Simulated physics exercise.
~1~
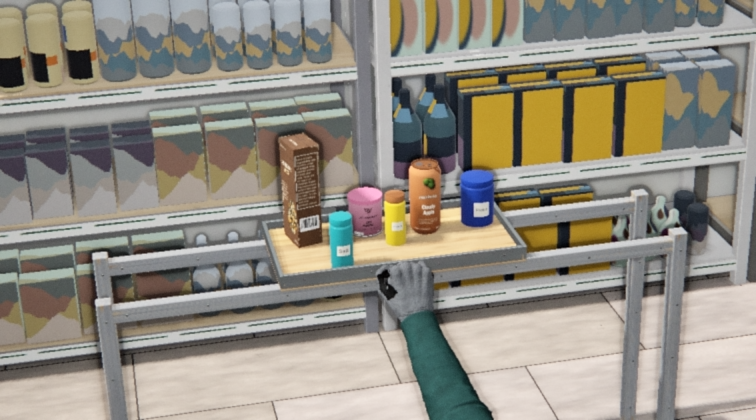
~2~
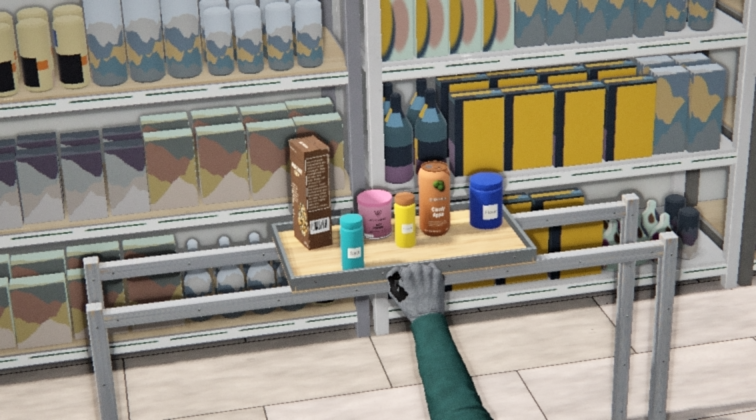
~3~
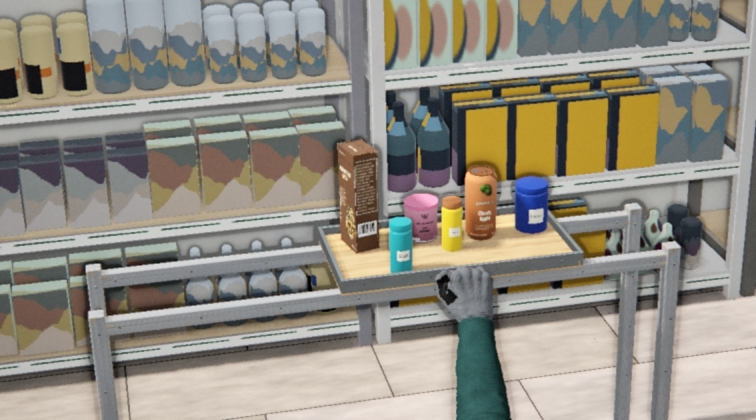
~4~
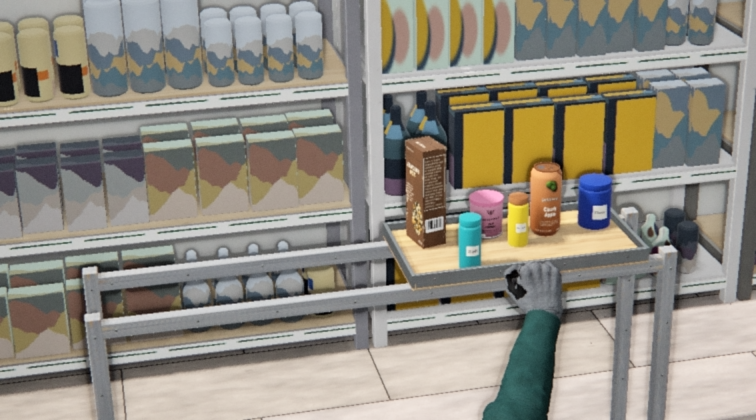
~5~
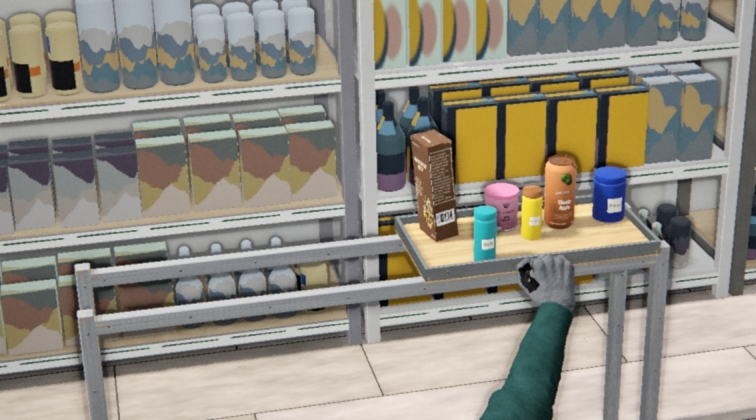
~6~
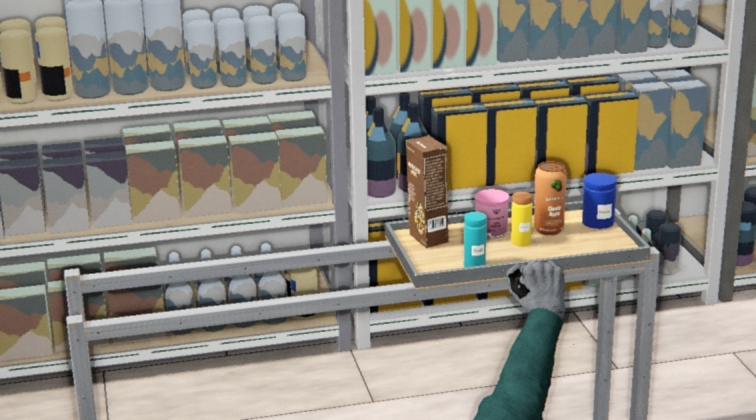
In a store aisle lined with stocked shelves, a gloved hand slid a tray holding a brown carton and five smaller containers to the right along a metal frame until it stopped near the end, with everything still standing on it.
